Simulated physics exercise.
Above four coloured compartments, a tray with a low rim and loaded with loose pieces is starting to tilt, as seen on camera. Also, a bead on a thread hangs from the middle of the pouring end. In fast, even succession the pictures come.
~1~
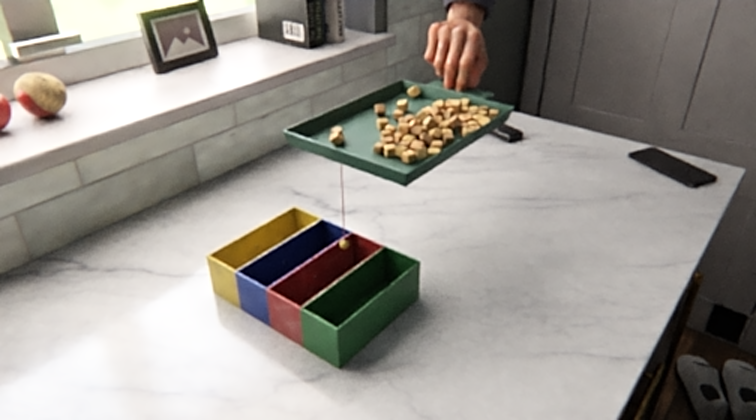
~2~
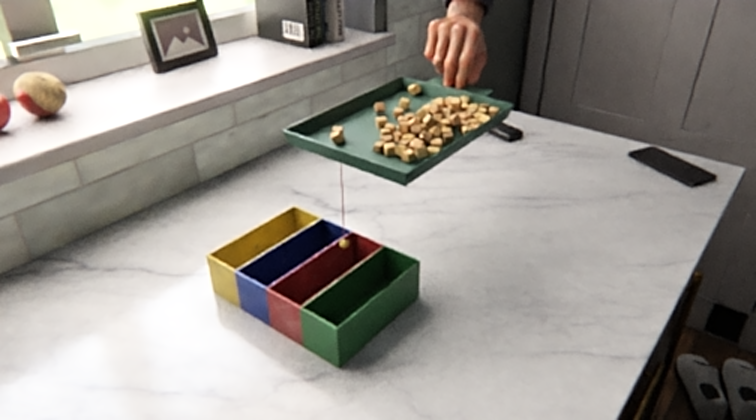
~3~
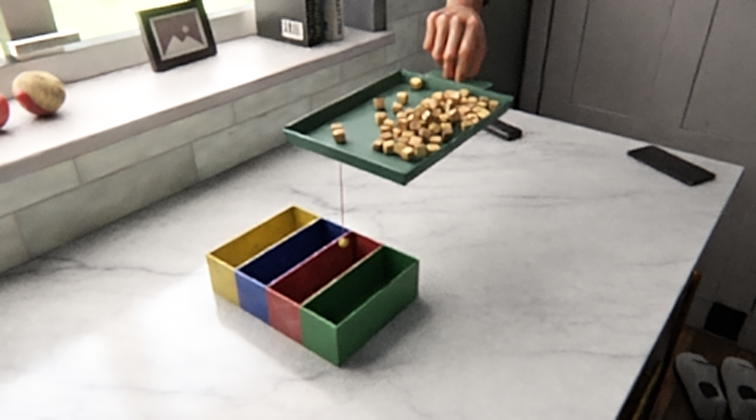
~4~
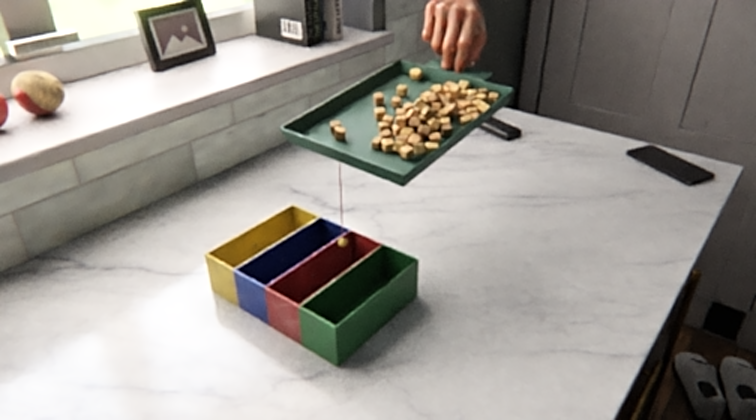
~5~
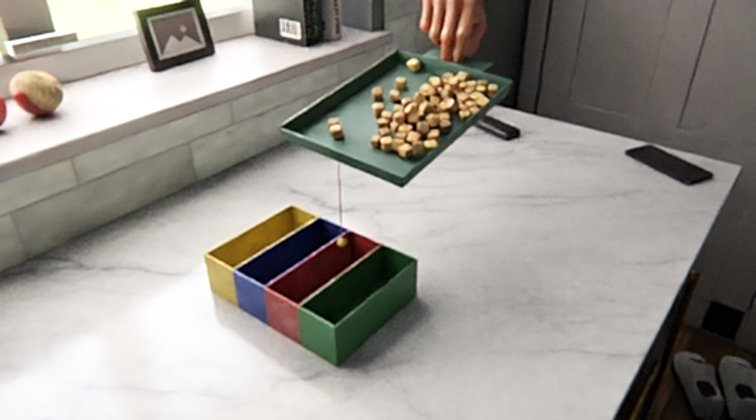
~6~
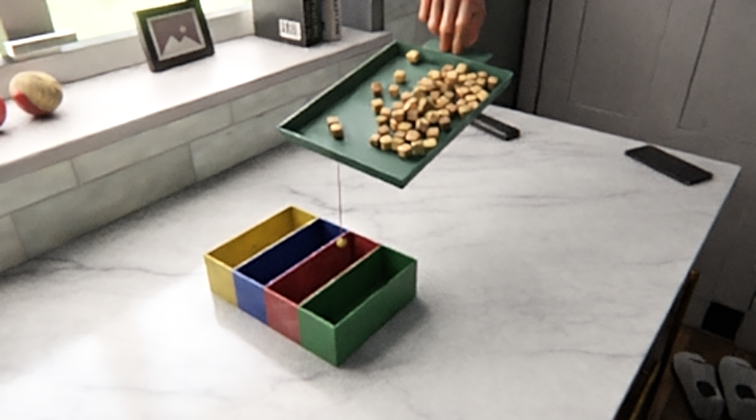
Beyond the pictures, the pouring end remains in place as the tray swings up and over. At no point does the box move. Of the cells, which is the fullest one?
The green one.
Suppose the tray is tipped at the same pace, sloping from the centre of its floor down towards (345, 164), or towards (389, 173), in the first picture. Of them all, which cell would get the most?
For the first aim it is the green one, and for the second it is the green one.
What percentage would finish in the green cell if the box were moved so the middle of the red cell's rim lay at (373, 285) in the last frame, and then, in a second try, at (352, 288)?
About 20 per cent, then about 30 per cent.
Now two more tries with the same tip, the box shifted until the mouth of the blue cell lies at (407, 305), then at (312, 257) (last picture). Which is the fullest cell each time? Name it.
Going by the two tries in order: The yellow one, then that green cell.
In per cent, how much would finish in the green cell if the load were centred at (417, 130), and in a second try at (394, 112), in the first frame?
40 and 30 per cent.
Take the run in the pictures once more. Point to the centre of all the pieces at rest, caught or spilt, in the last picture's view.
Roughly at pixel (338, 341).
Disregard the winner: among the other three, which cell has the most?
The cell in red.
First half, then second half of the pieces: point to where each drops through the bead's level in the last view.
The opening part goes through (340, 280); what follows goes through (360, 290).
Shortly afterwards, tray tipped steeply; all but a few on the tray; only a few falling or outside the box.
Next, tray tipped right over; all but a few on the tray; only a few in the green cell; only a few in the red cell; only a few in the blue cell; only a few falling or outside the box.
Some moments later, tray tipped past a quarter turn; near a third in the green cell; a little in the red cell; a little in the blue cell; near half falling or outside the box.
In the end, tray tipped past a quarter turn; near a third in the green cell; a little in the red cell; a little in the blue cell; none at all in the yellow cell; near half outside the box.
